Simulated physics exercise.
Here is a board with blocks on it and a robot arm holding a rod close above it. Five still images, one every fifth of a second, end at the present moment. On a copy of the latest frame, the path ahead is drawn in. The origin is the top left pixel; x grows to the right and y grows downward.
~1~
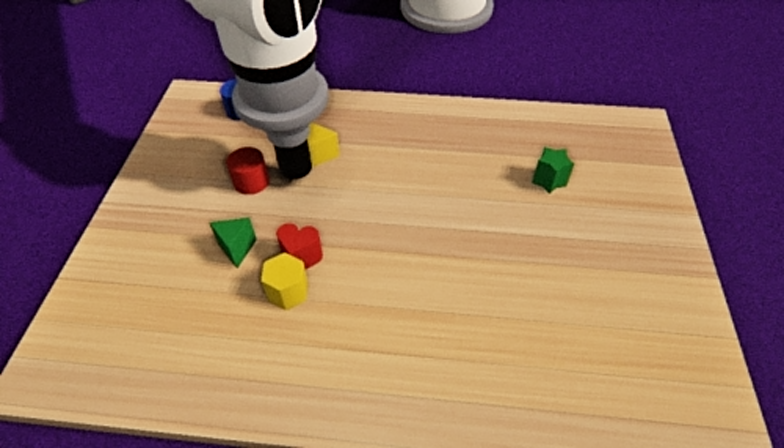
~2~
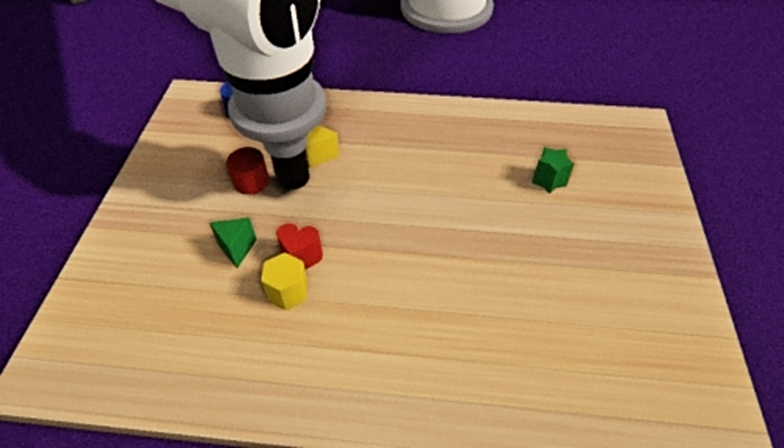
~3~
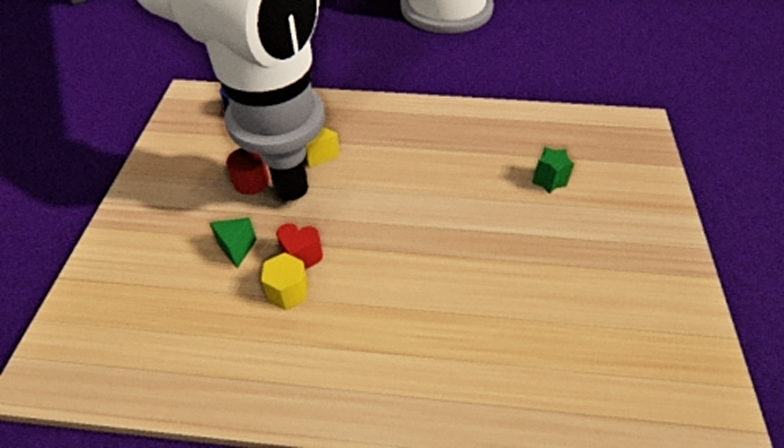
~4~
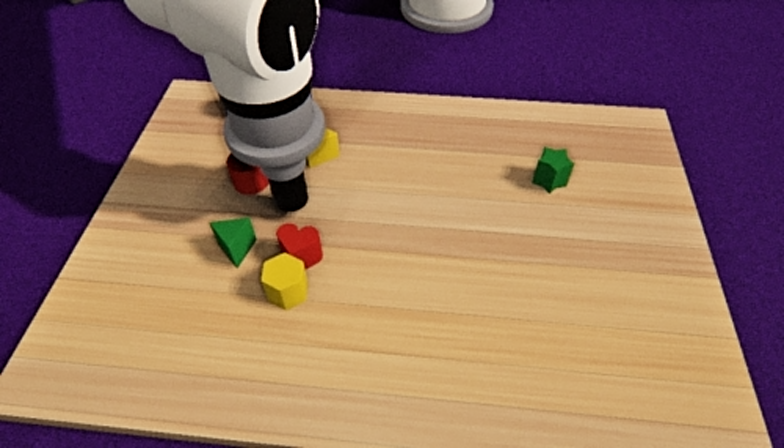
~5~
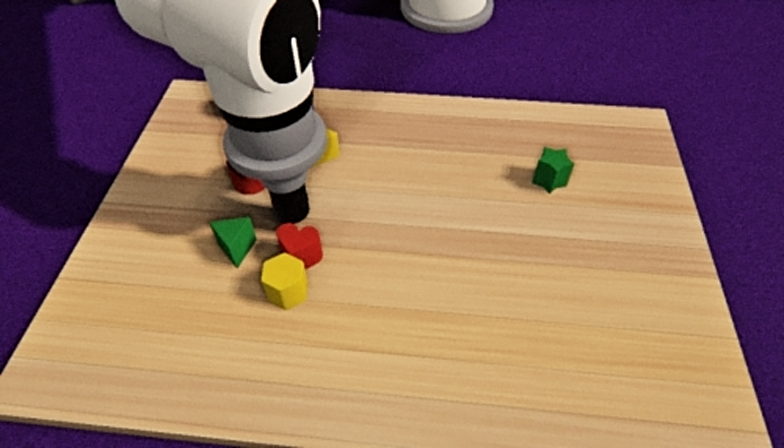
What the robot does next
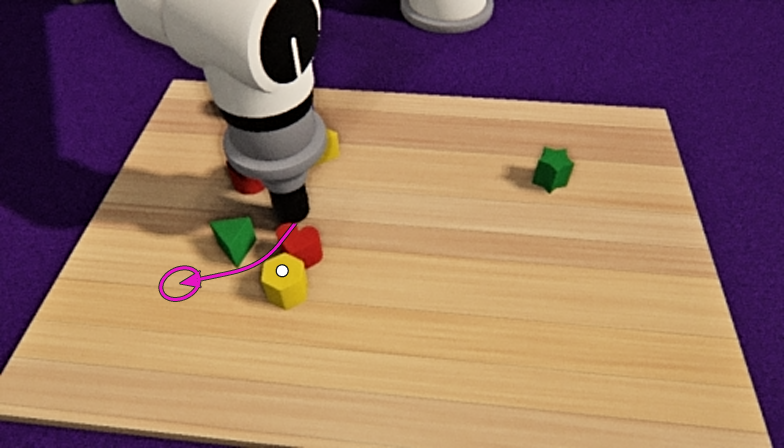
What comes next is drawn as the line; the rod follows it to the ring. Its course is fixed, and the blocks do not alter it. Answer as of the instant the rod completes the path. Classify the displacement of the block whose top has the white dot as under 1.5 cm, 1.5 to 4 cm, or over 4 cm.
The smallest band: Under 1.5 cm.
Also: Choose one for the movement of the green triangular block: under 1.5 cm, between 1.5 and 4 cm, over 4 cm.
It will move between 1.5 and 4 cm.
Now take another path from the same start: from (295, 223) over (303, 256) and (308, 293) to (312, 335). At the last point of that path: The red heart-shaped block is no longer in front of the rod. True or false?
My answer: False.
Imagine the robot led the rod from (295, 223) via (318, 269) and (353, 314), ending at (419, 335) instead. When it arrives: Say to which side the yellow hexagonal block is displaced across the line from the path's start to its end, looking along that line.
The shift is rightward.
Drawn move, from (295, 223) over (270, 254) and (228, 273) to (180, 283); the dot is on the yellow hexagonal block.
The first path, step by step. One third of the way, rod at (266, 243); yellow hexagonal block at (281, 276); red heart-shaped block at (295, 244), turned 50° anticlockwise.
Two thirds of the way, rod at (223, 262); green triangular block at (210, 229), turned 45° clockwise; yellow hexagonal block at (281, 276); red heart-shaped block at (295, 244), turned 50° anticlockwise.
At the end, rod at (174, 272); green triangular block at (207, 229), turned 55° clockwise; red cylinder still; yellow hexagonal block at (281, 276); red heart-shaped block at (295, 244), turned 50° anticlockwise.
